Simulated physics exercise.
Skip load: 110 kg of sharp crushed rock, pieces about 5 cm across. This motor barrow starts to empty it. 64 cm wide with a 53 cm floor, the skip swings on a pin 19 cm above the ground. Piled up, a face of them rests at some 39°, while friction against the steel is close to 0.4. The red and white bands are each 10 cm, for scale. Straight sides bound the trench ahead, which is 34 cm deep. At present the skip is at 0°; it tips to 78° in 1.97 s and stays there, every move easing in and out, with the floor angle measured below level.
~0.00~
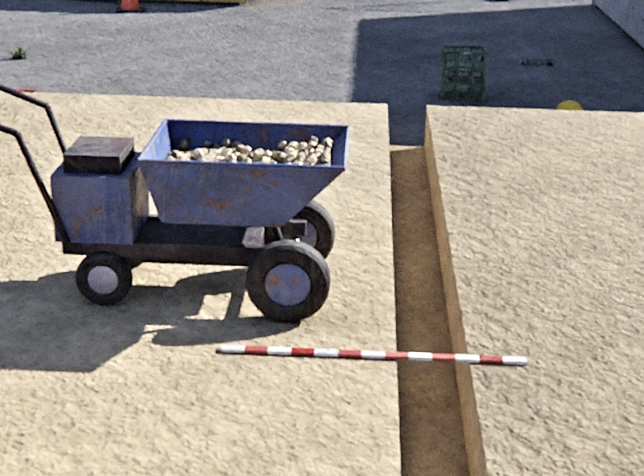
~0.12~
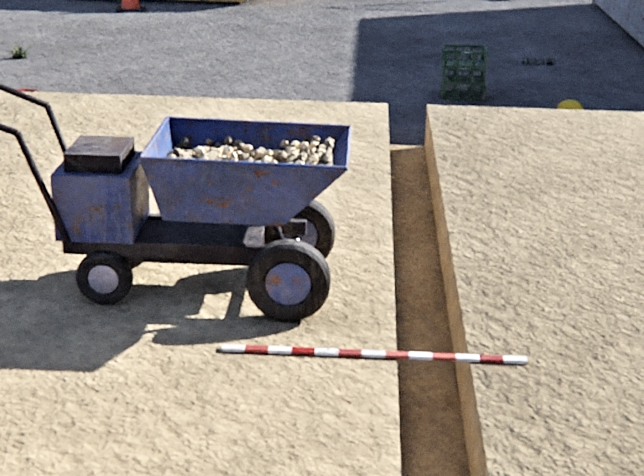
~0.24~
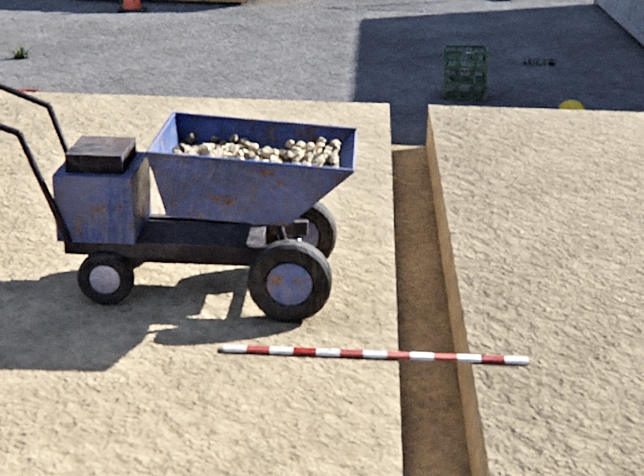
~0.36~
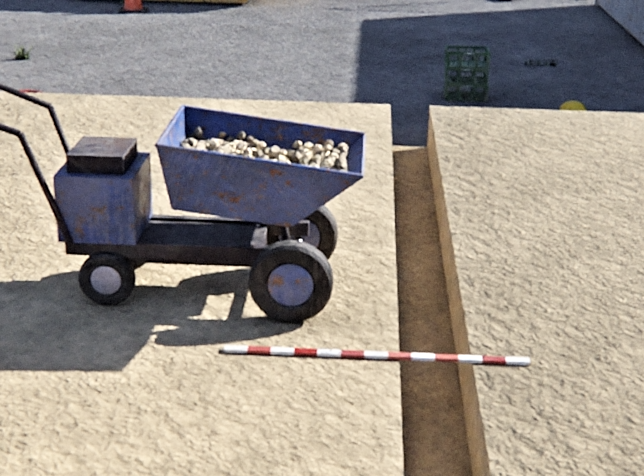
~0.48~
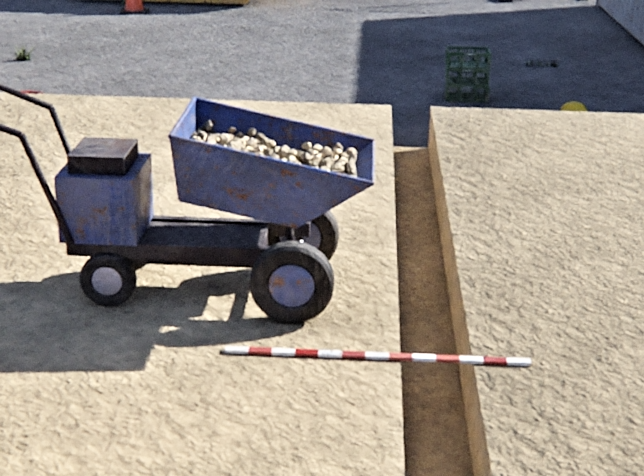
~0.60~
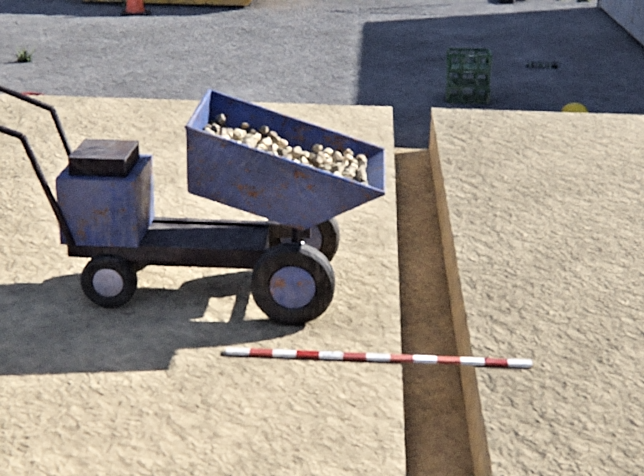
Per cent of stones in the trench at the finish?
About 88 %.
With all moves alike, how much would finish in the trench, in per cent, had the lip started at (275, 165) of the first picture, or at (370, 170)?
The first gives about 45 percent and the second about 30 percent.
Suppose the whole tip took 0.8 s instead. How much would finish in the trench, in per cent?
In that case, around 75%.
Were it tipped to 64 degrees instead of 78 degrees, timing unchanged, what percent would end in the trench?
With that change, near 60 per cent.
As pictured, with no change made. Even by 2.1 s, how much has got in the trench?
Roughly 50% by that time.
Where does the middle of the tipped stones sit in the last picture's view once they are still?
Their middle lands near (438, 343).
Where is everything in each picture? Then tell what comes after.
The skip is at 0°, its lip at (345, 169); the top of the load is at (323, 150), in the first picture.
Lip at (347, 169), floor tilted 1°, highest stones at (323, 148); the stones move at 0.1 m/s on average, in the second picture.
Lip at (354, 172), floor tilted 3°, highest stones at (236, 148); the stones move at 0.2 m/s on average, in the third picture.
Lip at (363, 177), floor tilted 7°, highest stones at (215, 141); the stones move at 0.3 m/s on average, in the fourth picture.
The skip is at 12°, its lip at (373, 184); the top of the load is at (212, 137); the stones move at 0.4 m/s on average, in the fifth picture.
The skip is at 17°, its lip at (385, 194); the top of the load is at (216, 131); the stones move at 0.4 m/s on average, in the sixth picture.
After 1.5 s the floor is at 66°; 100 % in the skip; the foremost stones are at (425, 257).
After 2.1 s the floor is at 78°; 39 % in the skip, 51 % in the trench, 9 % past the trench; the foremost stones are at (514, 300).
After 2.4 s the floor is at 78°; 8 % in the skip, 80 % in the trench, 12 % past the trench; the foremost stones are at (554, 314).
After 4.4 s the floor is at 78°; 0 % in the skip, 88 % in the trench, 12 % past the trench; the foremost stones are at (555, 314).
